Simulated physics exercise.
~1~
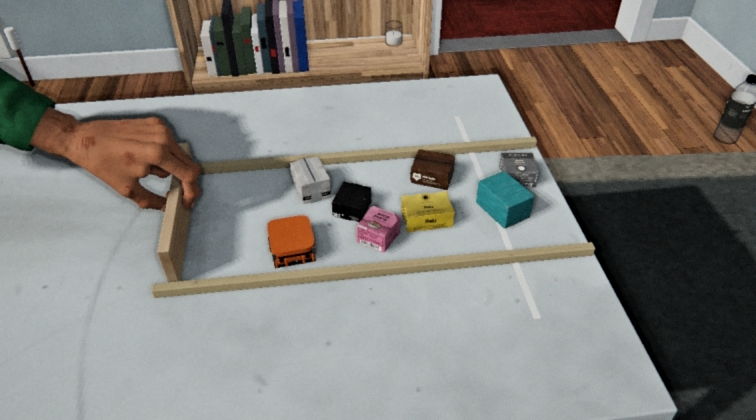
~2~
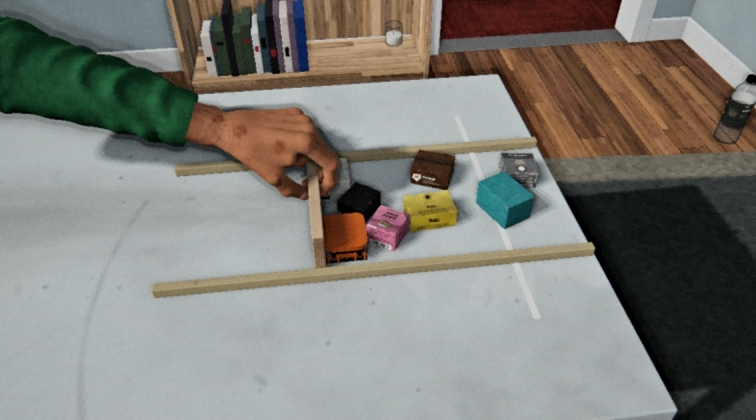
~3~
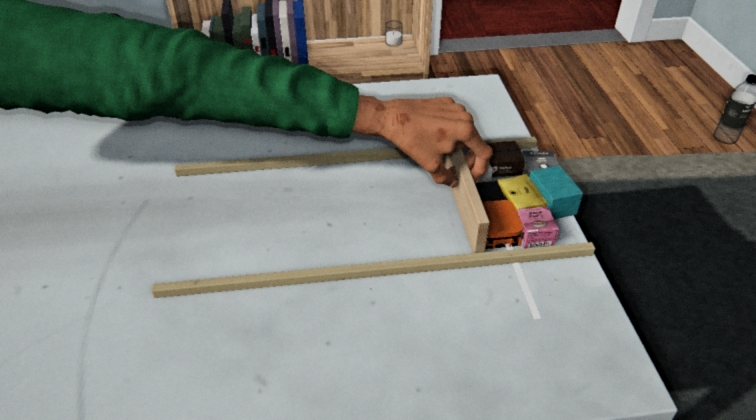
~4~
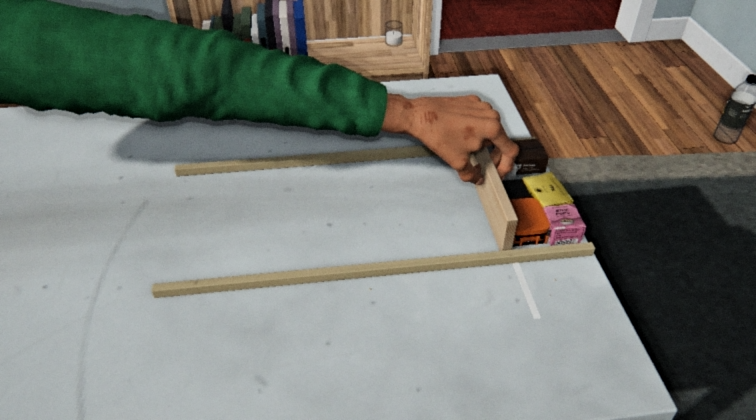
A hand-held board pushes small boxes right until the turquoise and grey ones leave view.
